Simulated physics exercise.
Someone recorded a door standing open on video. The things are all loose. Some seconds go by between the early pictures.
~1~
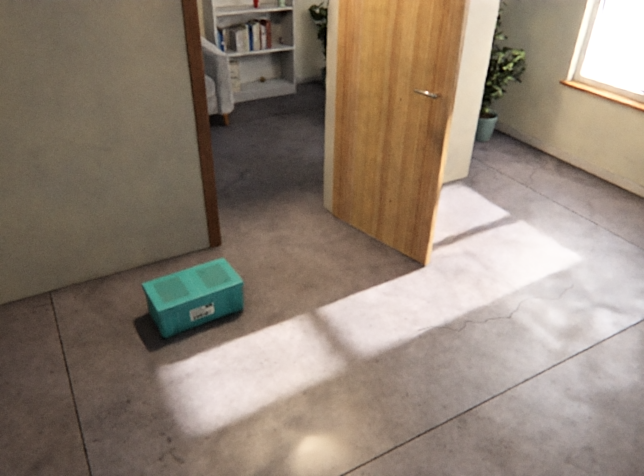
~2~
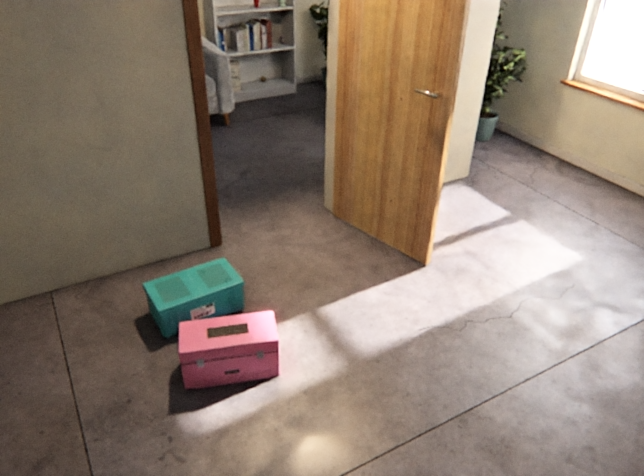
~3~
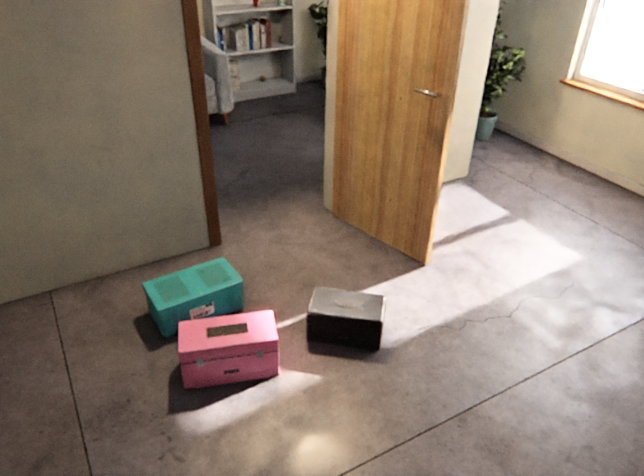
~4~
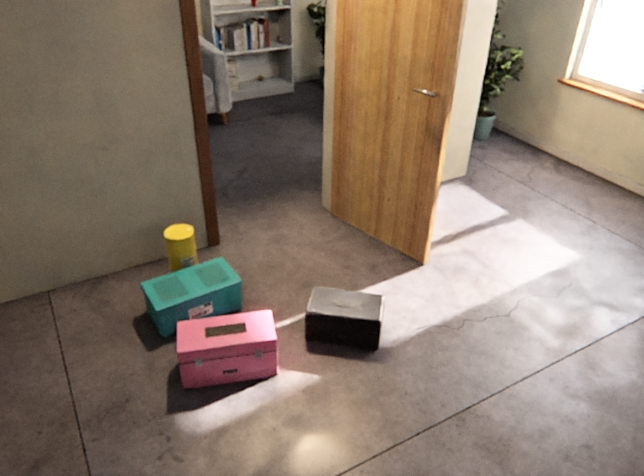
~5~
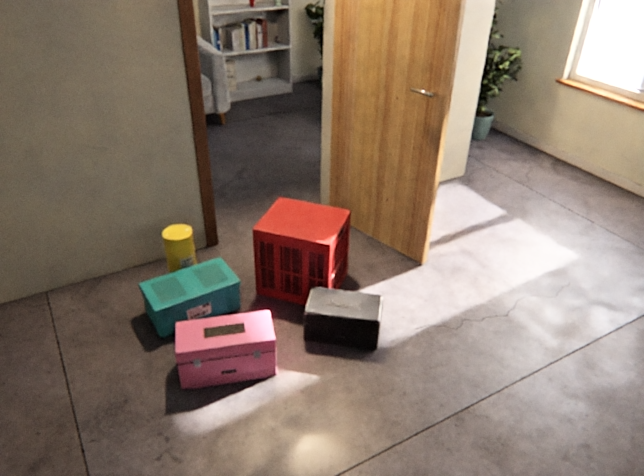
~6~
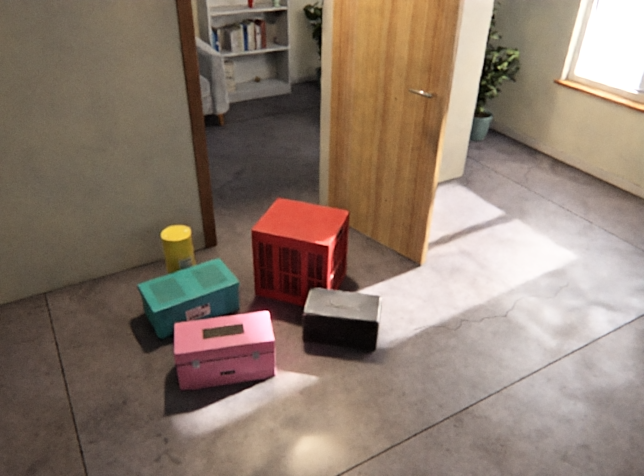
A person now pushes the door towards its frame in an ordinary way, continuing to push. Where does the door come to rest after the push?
Short of the frame.
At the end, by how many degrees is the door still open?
Angle: About 70°.
Then, 0.60 s on from there, open by 93°.
Then, 1.00 s on from there, open by 79°.
In the end, open by 69°; all 5 unmoved. At the end, from the last picture's camera, red chest near (300, 254).
